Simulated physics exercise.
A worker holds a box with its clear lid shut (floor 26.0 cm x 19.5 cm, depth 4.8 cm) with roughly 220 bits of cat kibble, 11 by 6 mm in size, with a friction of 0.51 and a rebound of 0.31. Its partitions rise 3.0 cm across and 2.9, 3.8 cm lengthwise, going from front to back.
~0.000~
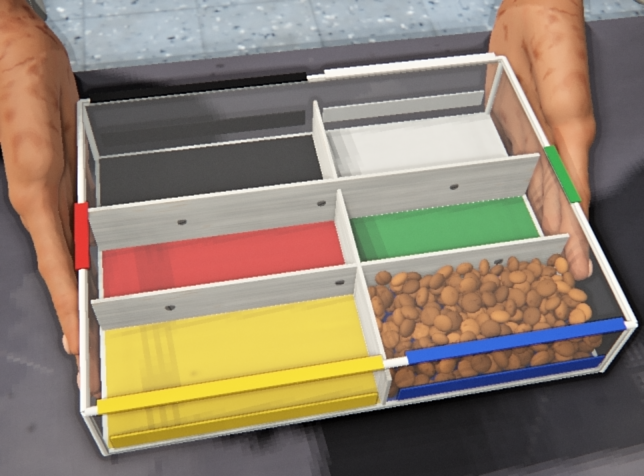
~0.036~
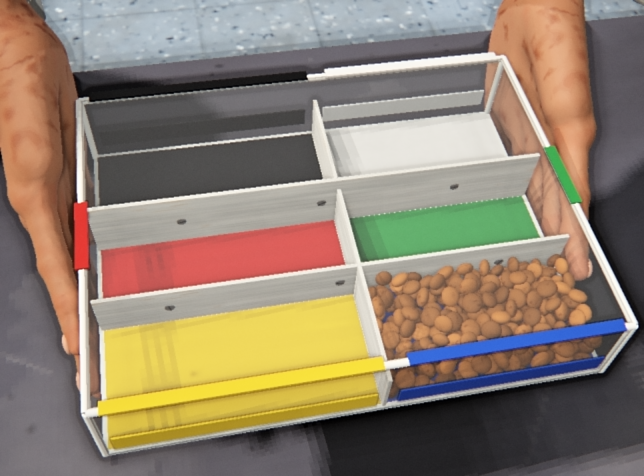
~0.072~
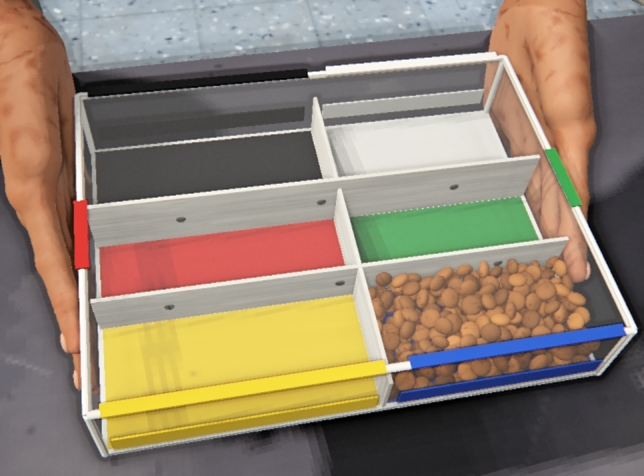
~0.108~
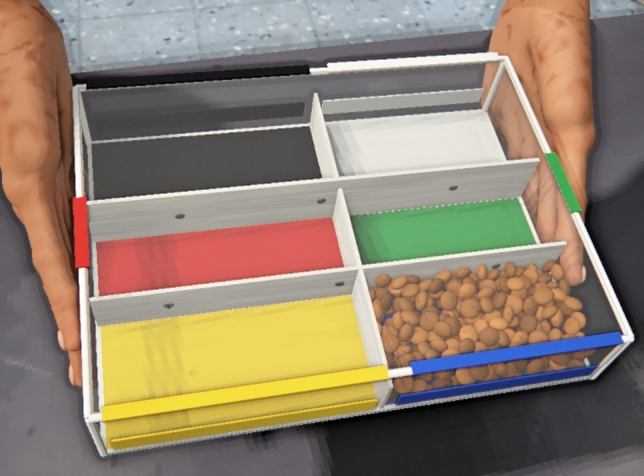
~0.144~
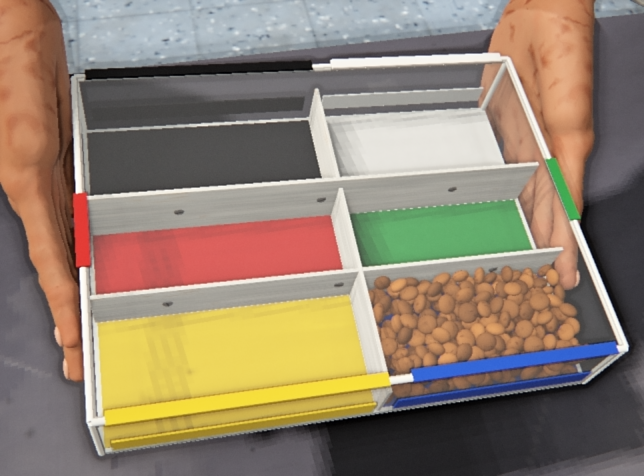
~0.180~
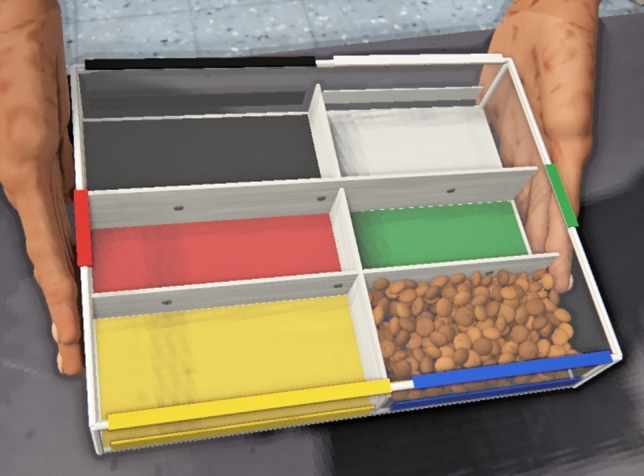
Two hands slightly tilt a clear-lidded box of colored compartments, its front right corner dipping a little, while the brown kibble pieces stay heaped in the blue compartment at the front right and the other compartments remain empty.
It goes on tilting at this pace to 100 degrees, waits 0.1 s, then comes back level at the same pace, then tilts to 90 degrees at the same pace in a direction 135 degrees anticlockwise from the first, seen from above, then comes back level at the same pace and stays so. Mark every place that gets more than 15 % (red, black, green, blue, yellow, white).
Red: Under; black: Under; green: Over; blue: Over; yellow: Under; white: Under.
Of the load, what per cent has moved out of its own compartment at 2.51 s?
Close to 0 in a hundred.
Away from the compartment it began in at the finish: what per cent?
Close to 55 in a hundred.
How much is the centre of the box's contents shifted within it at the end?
The shift is roughly 5.0 cm.
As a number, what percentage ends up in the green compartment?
I'd put it at about 50 percent.
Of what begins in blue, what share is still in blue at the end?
Roughly 50 percent.
Then, at 1.45 s, tilt 80 degrees; blue 100 %; middle of all pieces near (366, 323).
After 2.51 s, tilt 17 degrees; blue 100 %; middle of all pieces near (525, 305).
Then, at 3.49 s, tilt 74 degrees; green 45 %, blue 50 %, white 5 %; middle of all pieces near (484, 232).
Then, at 4.42 s, tilt 0 degrees; green 50 %, blue 45 %, white 5 %; middle of all pieces near (476, 240).
By 4.8 s all is still; red 0 %, black 0 %, green 50 %, blue 45 %, yellow 0 %, white 5 %.
